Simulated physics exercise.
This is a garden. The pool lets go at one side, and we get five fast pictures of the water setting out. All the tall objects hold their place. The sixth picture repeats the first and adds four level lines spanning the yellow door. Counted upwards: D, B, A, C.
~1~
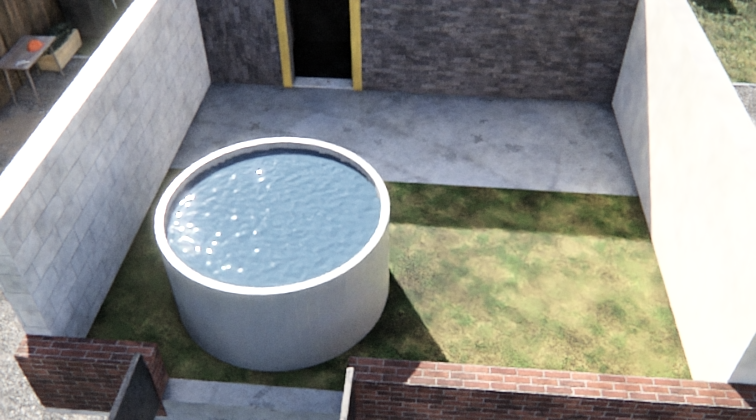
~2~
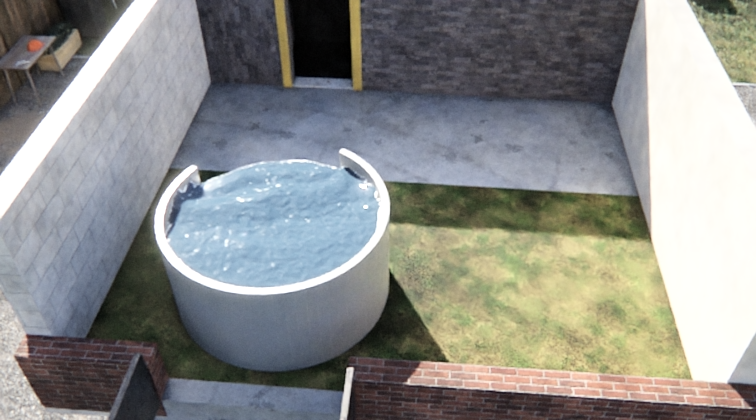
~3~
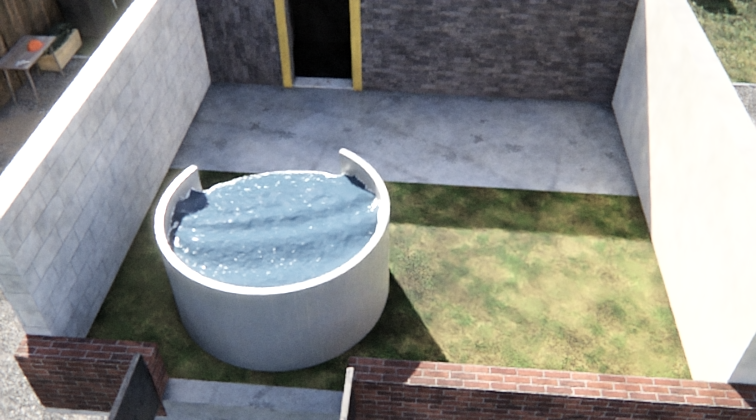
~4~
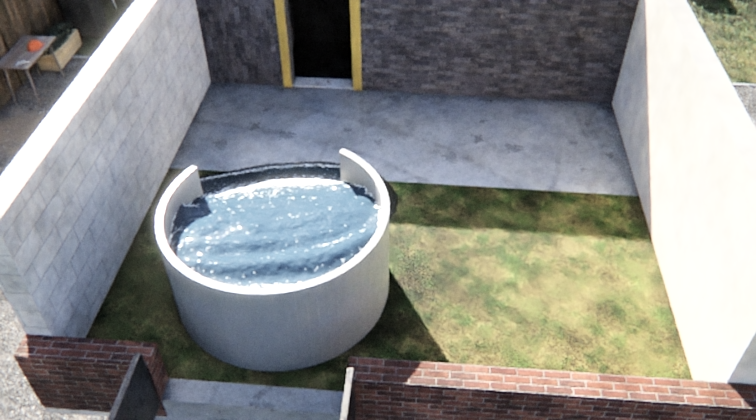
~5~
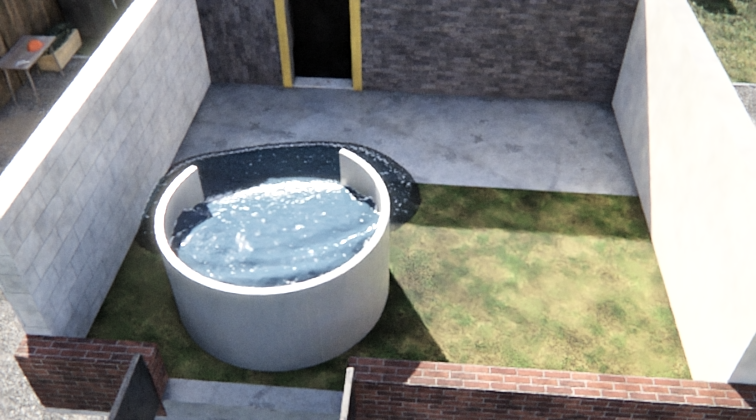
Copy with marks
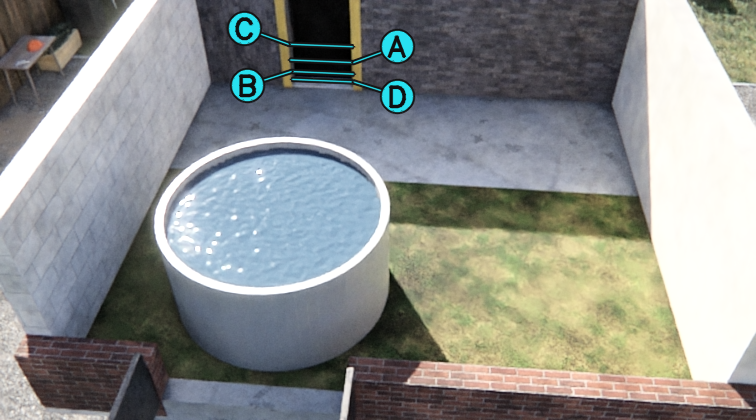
A walled garden is seen from high above, looking down from a camera that stays still. A round, pale grey pool of blue water stands left of centre on patchy green grass, with a yellow-framed doorway in the dark brick wall behind, pale walls either side and low red brick in front. The pool's far rim opens, the water surges and ripples, and a dark sheet spreads out behind and around both sides.
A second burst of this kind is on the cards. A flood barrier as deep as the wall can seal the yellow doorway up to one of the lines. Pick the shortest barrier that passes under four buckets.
Go for A.
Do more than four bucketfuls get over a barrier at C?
No.
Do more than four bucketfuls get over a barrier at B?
Yes, that goes wrong.
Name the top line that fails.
B it is.
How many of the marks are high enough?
Two of the four.
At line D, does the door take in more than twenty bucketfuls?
Yes, it does.
In cyan, A at (321, 61); B at (322, 72); C at (320, 45); D at (322, 80); from the bottom up D, B, A, C.
If A is chosen, a bucket or two gets in.
If B is chosen, about 15 bucketfuls get in.
If C is chosen, nothing gets over.
If D is chosen, dozens of bucketfuls pour in.
